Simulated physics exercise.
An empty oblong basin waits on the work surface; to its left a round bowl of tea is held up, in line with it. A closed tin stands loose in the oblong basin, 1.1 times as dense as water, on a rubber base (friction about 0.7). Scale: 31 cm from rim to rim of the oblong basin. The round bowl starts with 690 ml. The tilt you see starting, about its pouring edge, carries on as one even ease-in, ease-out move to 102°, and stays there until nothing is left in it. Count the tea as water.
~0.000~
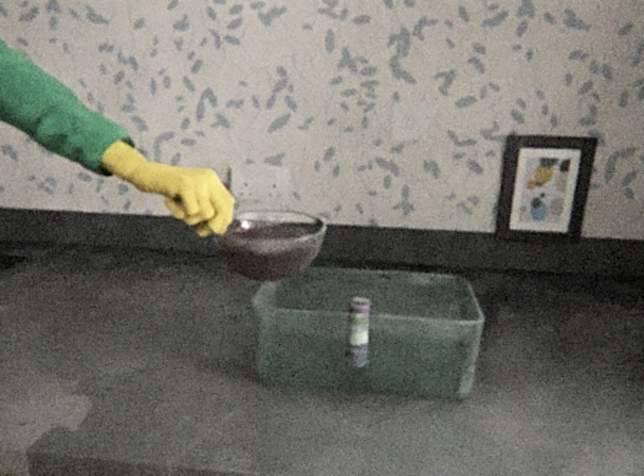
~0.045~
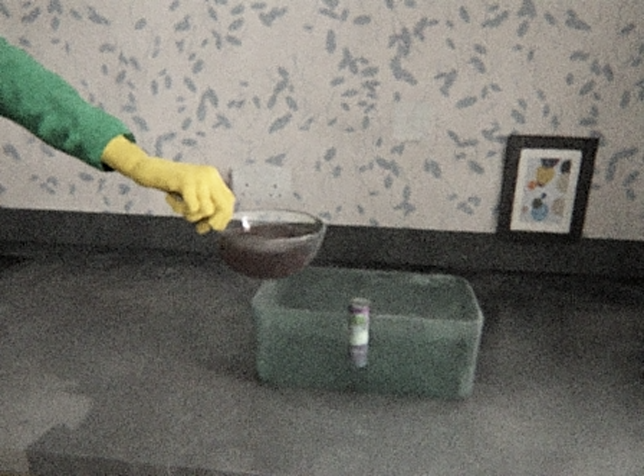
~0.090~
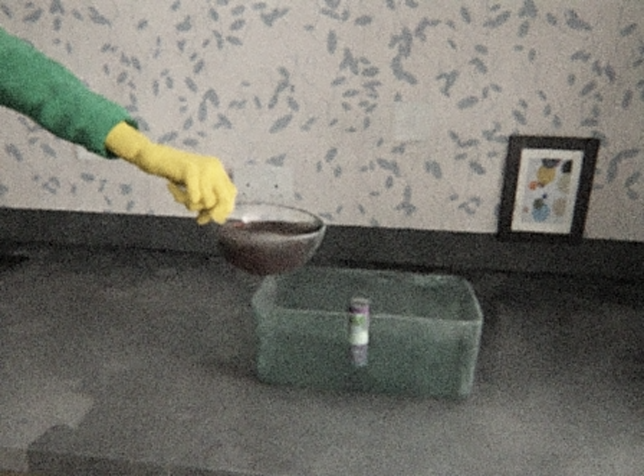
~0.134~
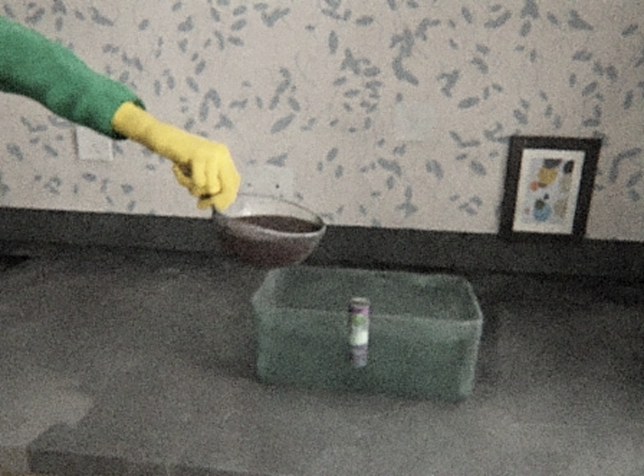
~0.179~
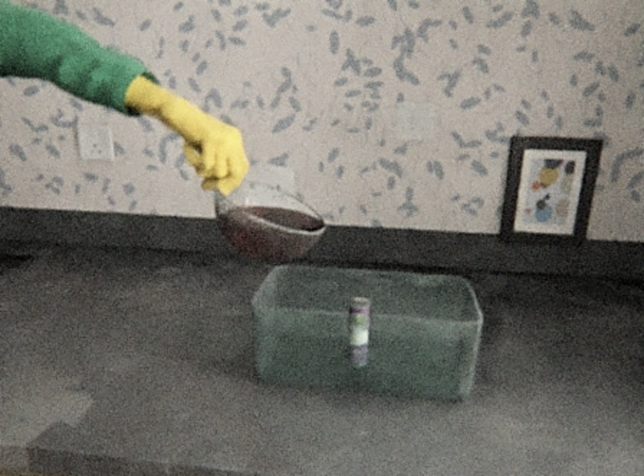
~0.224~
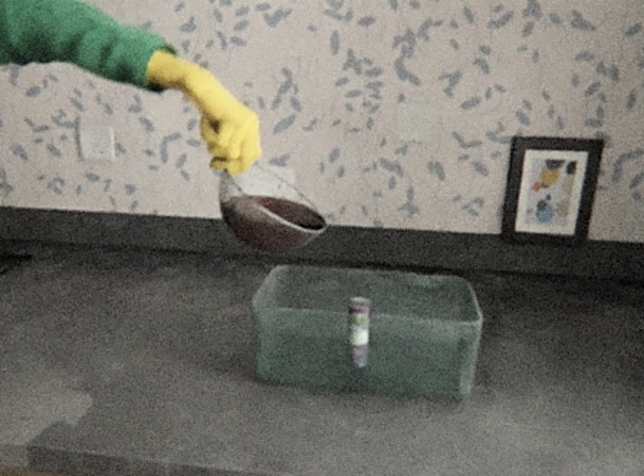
On a dark counter against a leaf-patterned wall, a yellow-gloved hand held a round glass bowl of dark liquid above a green basin containing a small tin, then steadily tilted the bowl rightward.
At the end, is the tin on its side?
It remains upright.
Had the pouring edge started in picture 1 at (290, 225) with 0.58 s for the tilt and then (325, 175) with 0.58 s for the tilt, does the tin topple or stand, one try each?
First it keeps standing; then it topples.
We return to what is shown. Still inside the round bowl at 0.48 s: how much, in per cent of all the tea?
Near 26 in a hundred.
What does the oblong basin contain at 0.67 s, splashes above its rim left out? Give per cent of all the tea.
About 96 per cent.
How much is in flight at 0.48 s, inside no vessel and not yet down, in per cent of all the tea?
About 60 per cent.
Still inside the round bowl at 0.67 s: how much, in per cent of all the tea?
Some 0 per cent.
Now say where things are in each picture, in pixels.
The first picture shows tilt 0°; pouring edge (325, 229); surface from (220, 235) to (320, 241); the oblong basin's rim runs from (263, 286) to (474, 299); the tin's top is at (359, 305).
The second picture shows tilt 2°; pouring edge (324, 229); surface from (220, 234) to (320, 240).
The third picture shows tilt 6°; pouring edge (324, 229); surface from (220, 230) to (320, 236).
The fourth picture shows tilt 13°; pouring edge (324, 229); surface from (221, 222) to (321, 231).
The fifth picture shows tilt 22°; pouring edge (324, 229); surface from (222, 212) to (323, 225).
The sixth picture shows tilt 33°; pouring edge (323, 229); surface from (226, 199) to (316, 219); 2 per cent is over the edge.
After 0.48 s the tilt is 95° and 27 per cent is still to pour; the tin stands where it began.
After 0.67 s the tilt is 102° and 0 per cent is still to pour; the tin stands where it began.
After 0.87 s the tilt is 102° and 0 per cent is still to pour; the tin stands where it began.
After 1.08 s the tilt is 102° and 0 per cent is still to pour; the tin stands where it began.
In the end the tin stands where it began.
